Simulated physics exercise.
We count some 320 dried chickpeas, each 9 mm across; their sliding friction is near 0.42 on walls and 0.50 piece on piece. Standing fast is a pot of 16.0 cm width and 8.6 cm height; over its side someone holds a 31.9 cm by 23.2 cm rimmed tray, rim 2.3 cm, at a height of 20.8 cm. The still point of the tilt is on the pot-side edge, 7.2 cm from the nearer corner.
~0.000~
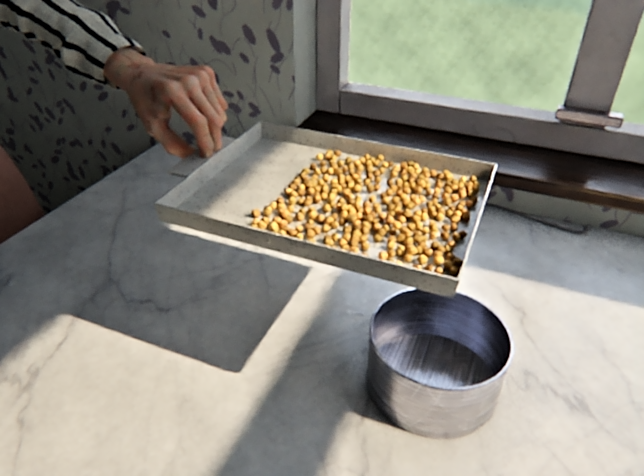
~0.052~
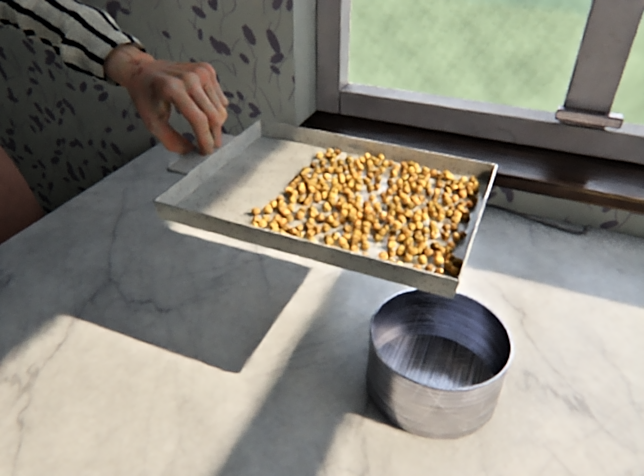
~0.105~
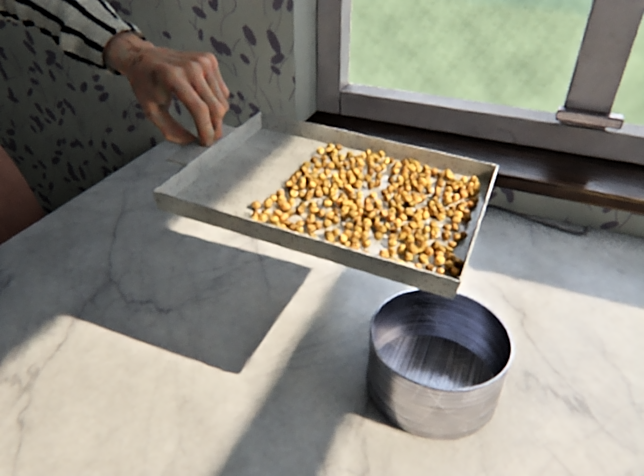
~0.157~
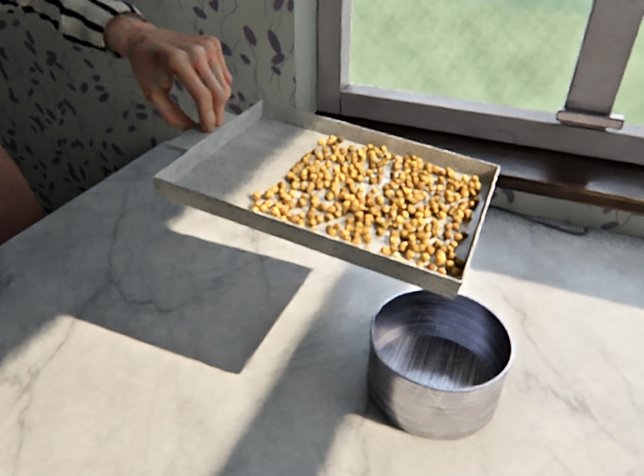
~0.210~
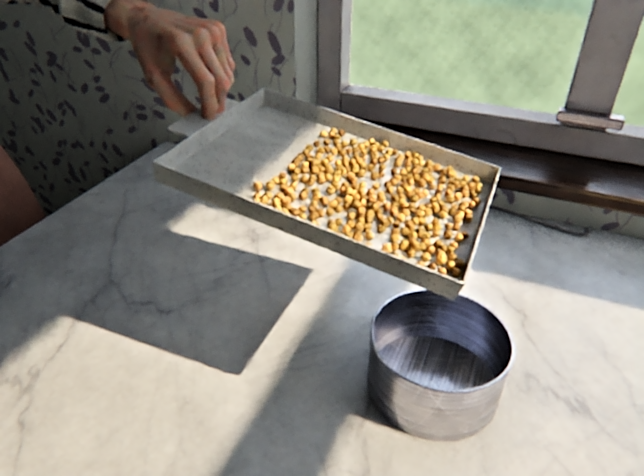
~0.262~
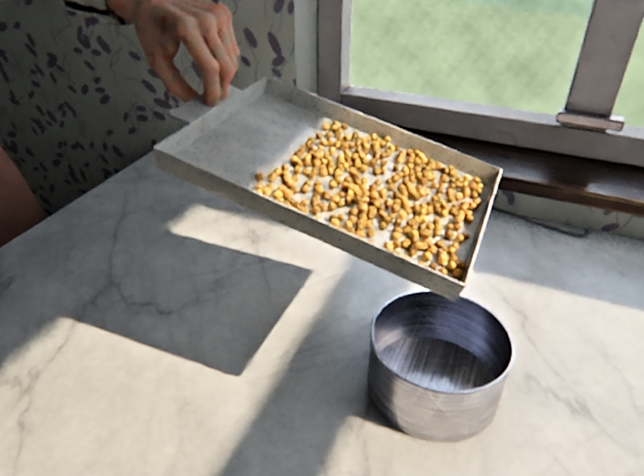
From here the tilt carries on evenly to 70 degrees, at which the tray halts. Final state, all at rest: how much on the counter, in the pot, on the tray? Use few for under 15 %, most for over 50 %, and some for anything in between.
Counter: Few, pot: Few, left on the tray: Most.
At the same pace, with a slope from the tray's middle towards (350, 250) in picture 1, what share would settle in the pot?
Something like 0 in a hundred.
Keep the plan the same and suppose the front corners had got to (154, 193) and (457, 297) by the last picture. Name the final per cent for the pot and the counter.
The pot gets 0 and the counter 0.
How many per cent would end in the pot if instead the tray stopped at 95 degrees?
It would land at about 25 percent.
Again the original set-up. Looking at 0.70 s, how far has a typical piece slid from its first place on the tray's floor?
5 cm.
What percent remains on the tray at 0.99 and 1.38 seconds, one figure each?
First 100, then 100.
Then, at 0.70 s, tilt 41 degrees; the tray holds 100 %, the pot 0 %.
Then, at 0.99 s, tilt 59 degrees; the tray holds 100 %, the pot 0 %.
Then, at 1.38 s, tilt 70 degrees; the tray holds 100 %, the pot 0 %.
In the end, at 1.7 s, counter 0 %, pot 0 %, tray 100 %.
